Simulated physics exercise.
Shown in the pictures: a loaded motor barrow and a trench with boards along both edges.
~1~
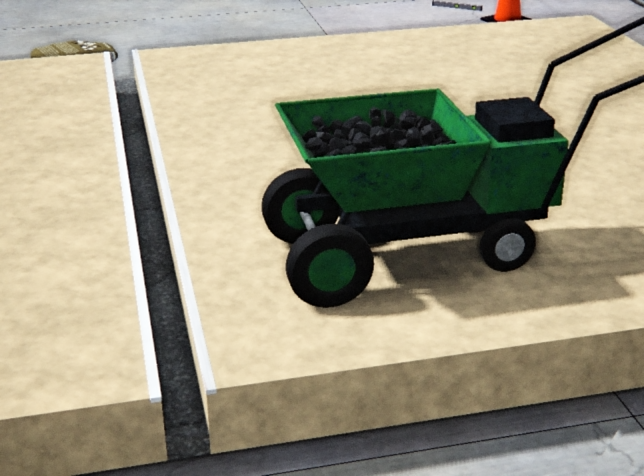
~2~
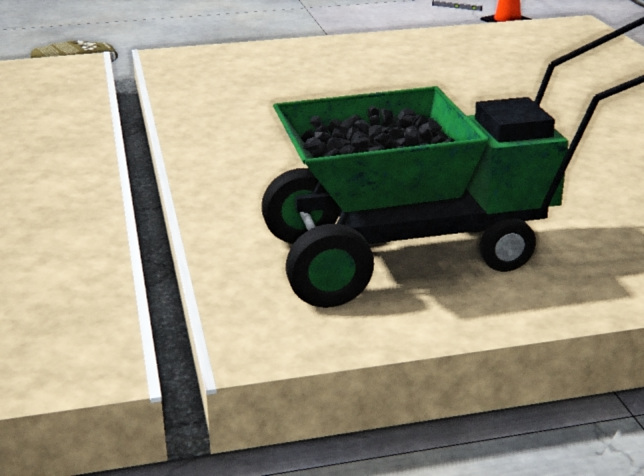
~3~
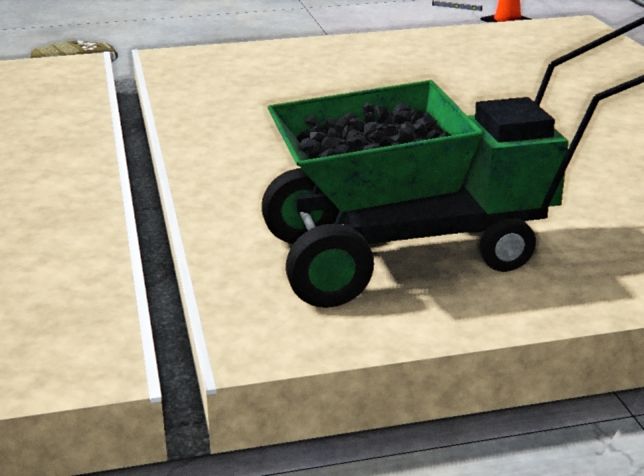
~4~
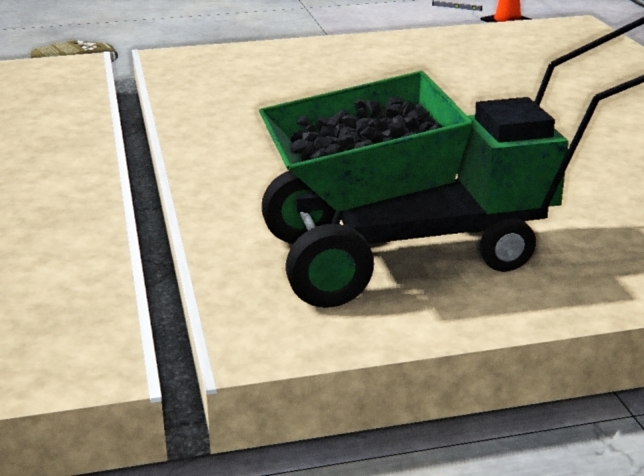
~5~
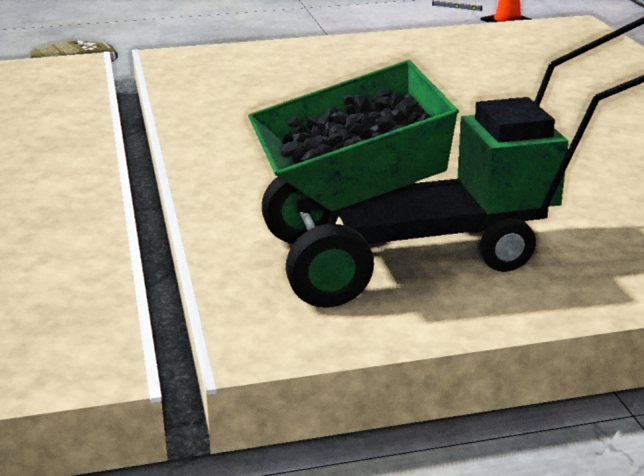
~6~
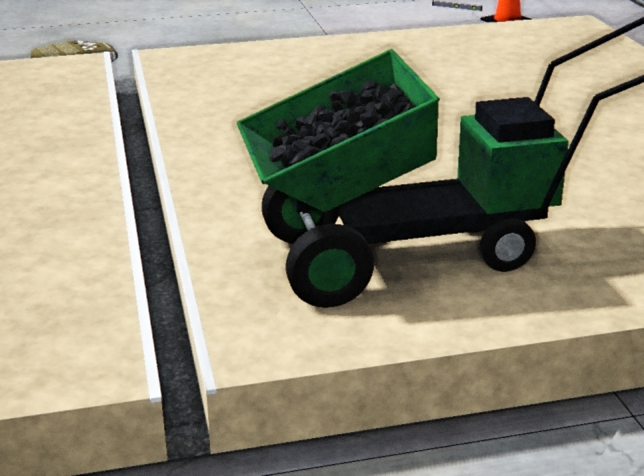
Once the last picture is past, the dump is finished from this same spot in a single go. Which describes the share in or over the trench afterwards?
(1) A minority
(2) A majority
A majority.
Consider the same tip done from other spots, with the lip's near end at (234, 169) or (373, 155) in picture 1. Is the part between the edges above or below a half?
A minority, then a minority.
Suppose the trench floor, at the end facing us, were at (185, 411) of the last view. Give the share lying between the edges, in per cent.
50 %.
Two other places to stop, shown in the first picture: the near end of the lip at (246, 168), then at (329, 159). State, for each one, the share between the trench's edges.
Close to 20 in a hundred, and close to 60 in a hundred.
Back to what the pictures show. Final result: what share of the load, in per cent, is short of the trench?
That share comes out near 15 in a hundred.
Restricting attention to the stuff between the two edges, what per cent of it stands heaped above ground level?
Estimate: Close to 20 in a hundred.
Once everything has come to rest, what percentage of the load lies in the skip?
0 per cent, roughly.
Shortly afterwards, skip tipped steeply; the whole lot in the skip.
Next, skip tipped right over; the bulk in the skip; only a few short of the trench; a little in or heaped over the trench; only a few beyond it; only a few falling.
Some moments later, skip tipped right over; near a quarter in the skip; a little short of the trench; near two thirds in or heaped over the trench; a little beyond it.
In the end, skip tipped right over; only a few in the skip; a little short of the trench; near two thirds in or heaped over the trench; a little beyond it.
